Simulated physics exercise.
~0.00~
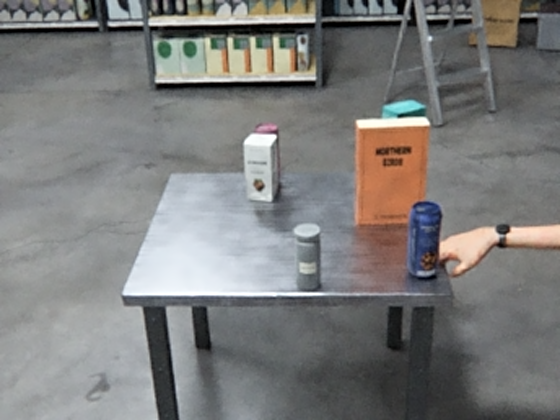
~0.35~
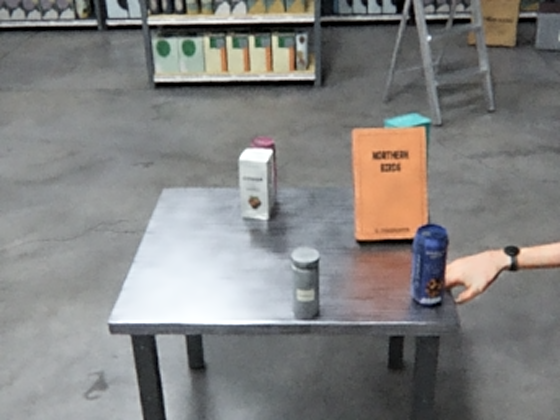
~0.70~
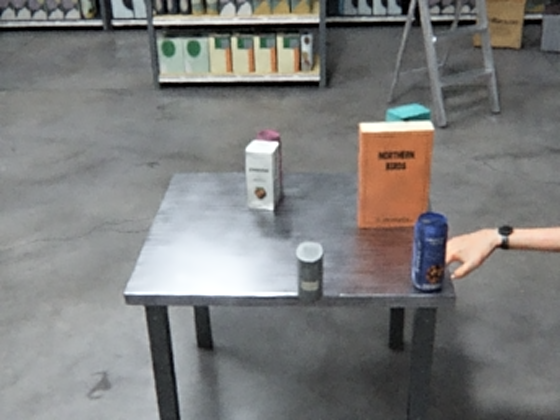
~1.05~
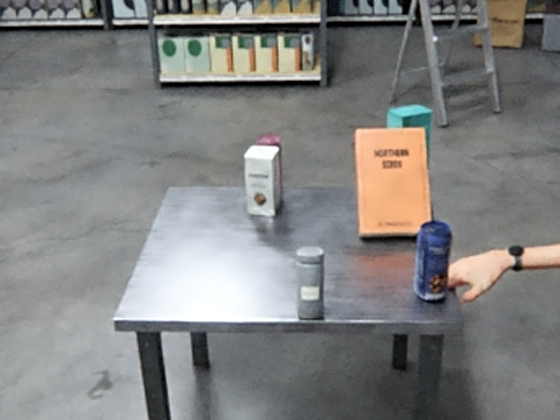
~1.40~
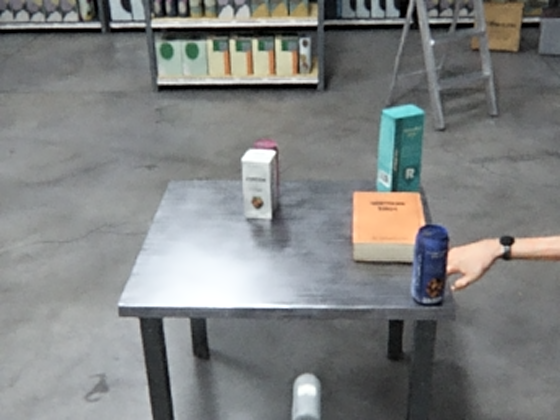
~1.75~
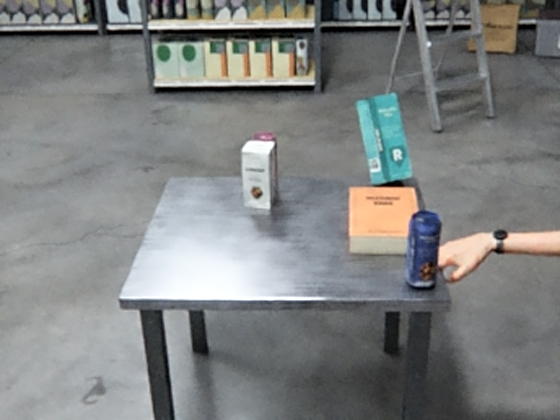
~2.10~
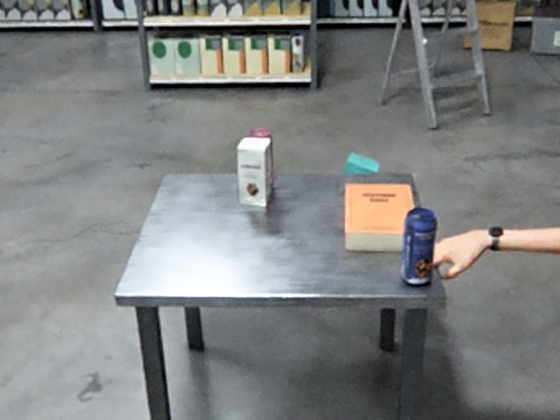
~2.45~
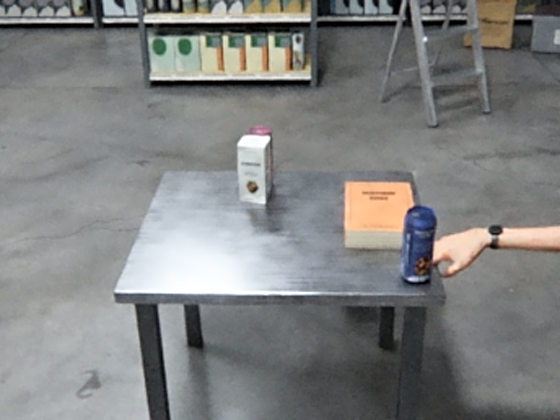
An orange book topples flat as a table jolts, and two items fall off its edges.
